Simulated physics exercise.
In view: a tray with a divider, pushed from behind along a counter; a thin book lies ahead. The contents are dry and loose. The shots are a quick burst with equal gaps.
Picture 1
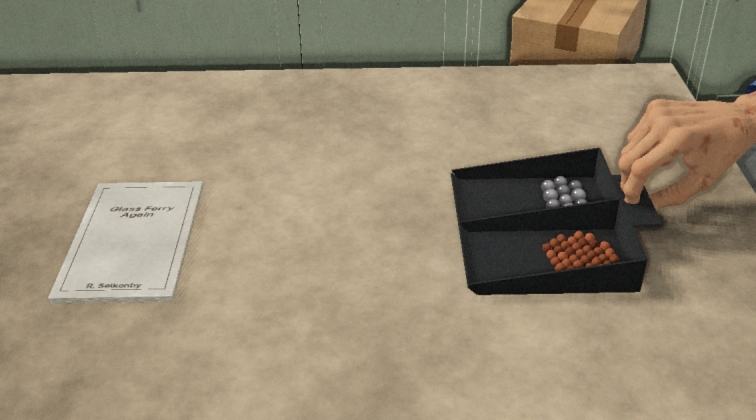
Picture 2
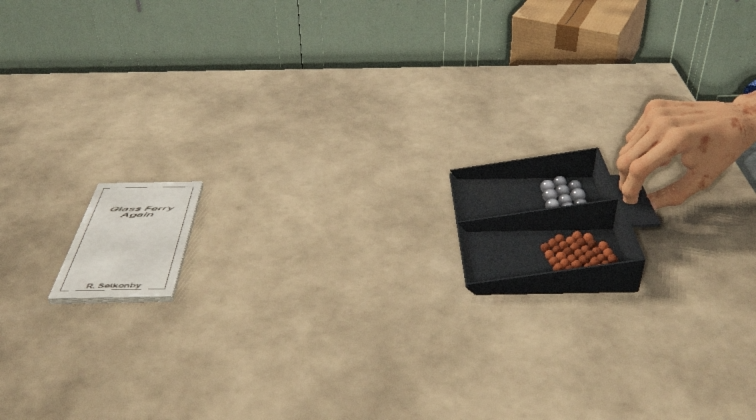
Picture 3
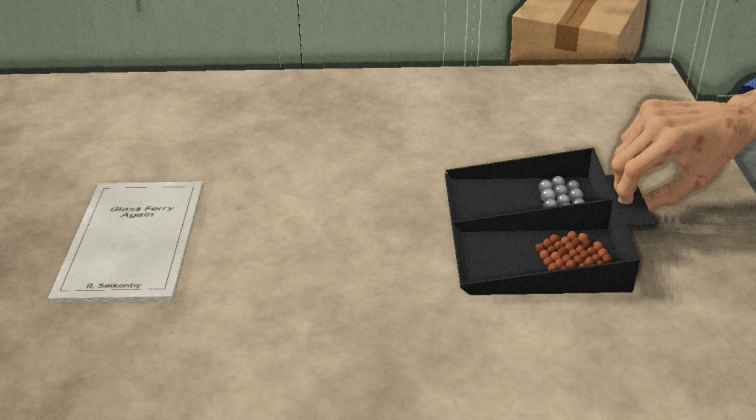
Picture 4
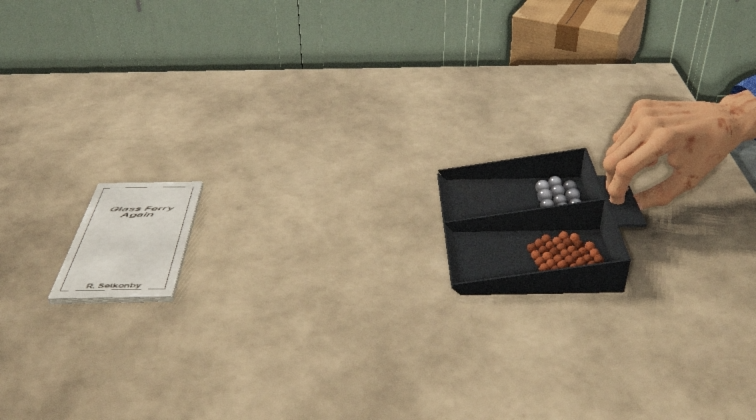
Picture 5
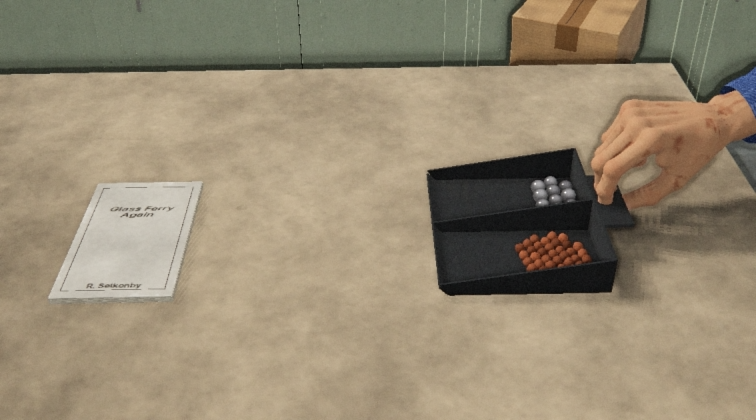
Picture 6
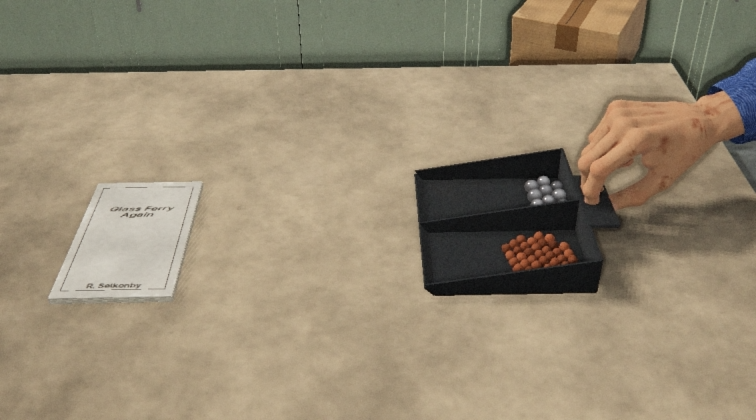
In this clip, a hand at the right slides a divided black tray holding reddish-brown pellets and silvery balls a short way left along a counter, while a thin book titled "Glass Ferry Again" lies still at the left.
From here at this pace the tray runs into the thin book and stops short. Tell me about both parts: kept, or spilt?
Here the front batch remains inside, and the back batch remains inside.
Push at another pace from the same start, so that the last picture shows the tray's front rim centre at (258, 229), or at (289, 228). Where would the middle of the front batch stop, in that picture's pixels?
One: (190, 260). Two: (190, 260).
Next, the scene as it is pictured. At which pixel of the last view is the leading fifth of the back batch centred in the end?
Close to (210, 208).
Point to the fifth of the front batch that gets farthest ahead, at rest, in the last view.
Around (258, 260).
Then, 0.45 s past the last view, tray still sliding, front rim near (310, 228); front batch all inside; back batch all inside.
Then, 1.00 s past the last view, tray stopped at the thin book; front batch all inside, moved towards the front rim; back batch all inside.
Then, 1.21 s past the last view, tray stopped at the thin book; front batch all inside, moved towards the front rim; back batch all inside, moved towards the front rim.
Finally, tray stopped at the thin book; front batch all inside, moved towards the front rim; back batch all inside, moved towards the front rim.
